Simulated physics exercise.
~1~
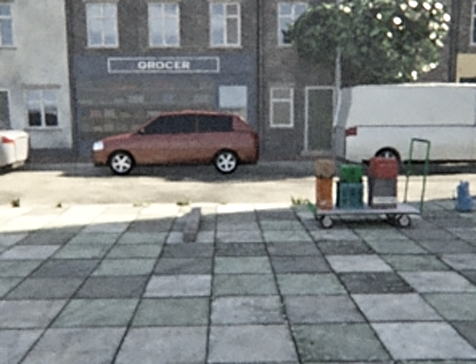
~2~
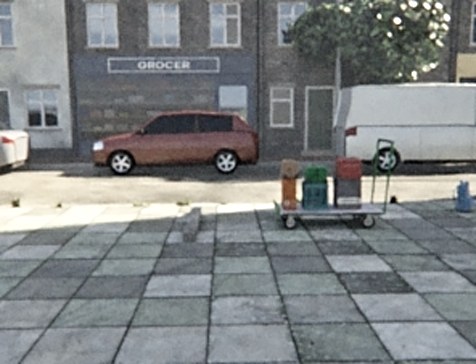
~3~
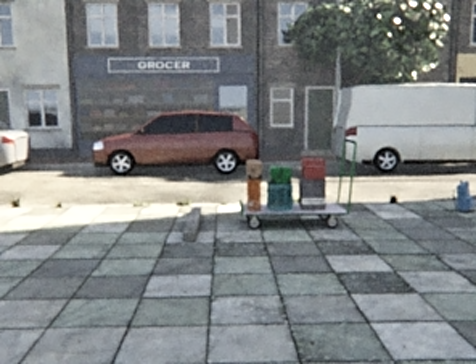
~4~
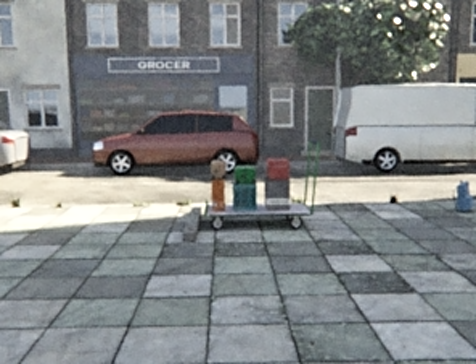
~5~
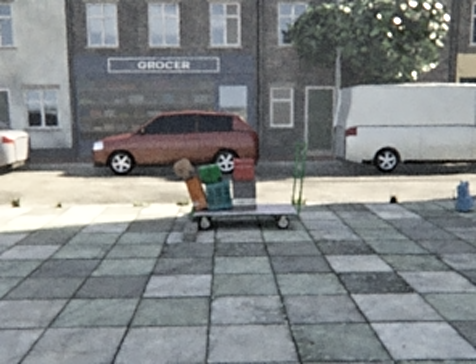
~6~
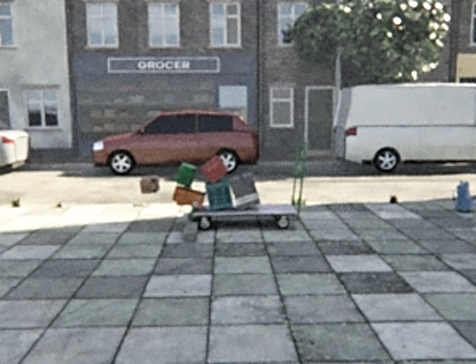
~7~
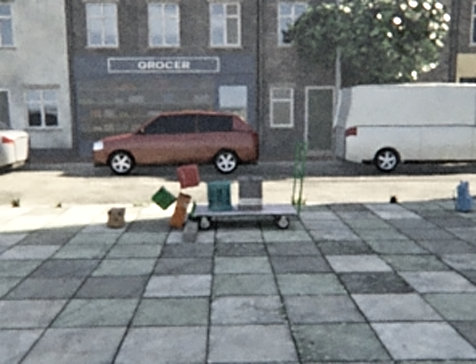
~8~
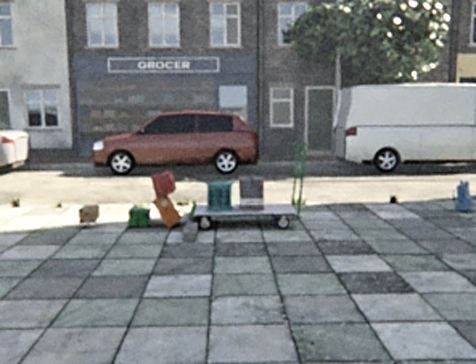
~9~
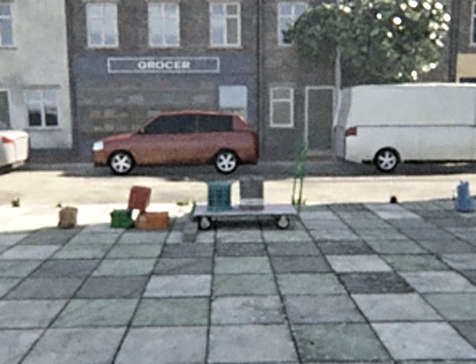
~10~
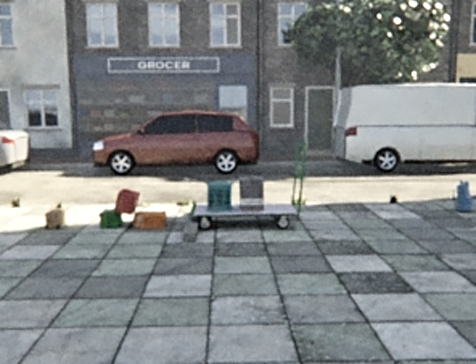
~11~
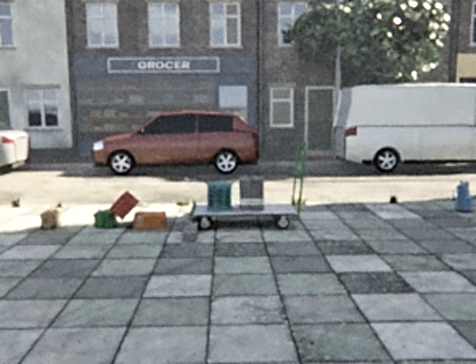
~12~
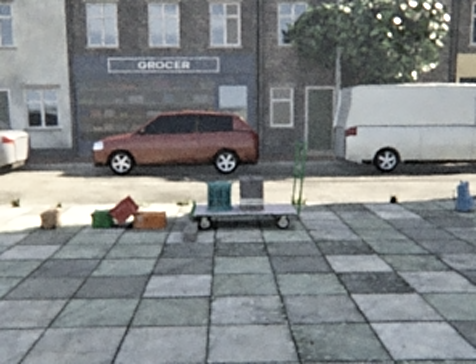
A flat goods trolley stacked with colourful boxes and cases rolls left across a paved square, seen from a still viewpoint facing a street. Behind it, a red car is parked before a grocer's shop, with a white van to the right. The trolley stops abruptly at a low kerb, and its load pitches forward. The brown case tumbles off the left end, followed by the green case, the orange carton and the red box. The red box settles tilted against the green case, while a teal crate and a grey parcel remain upright on the halted trolley.
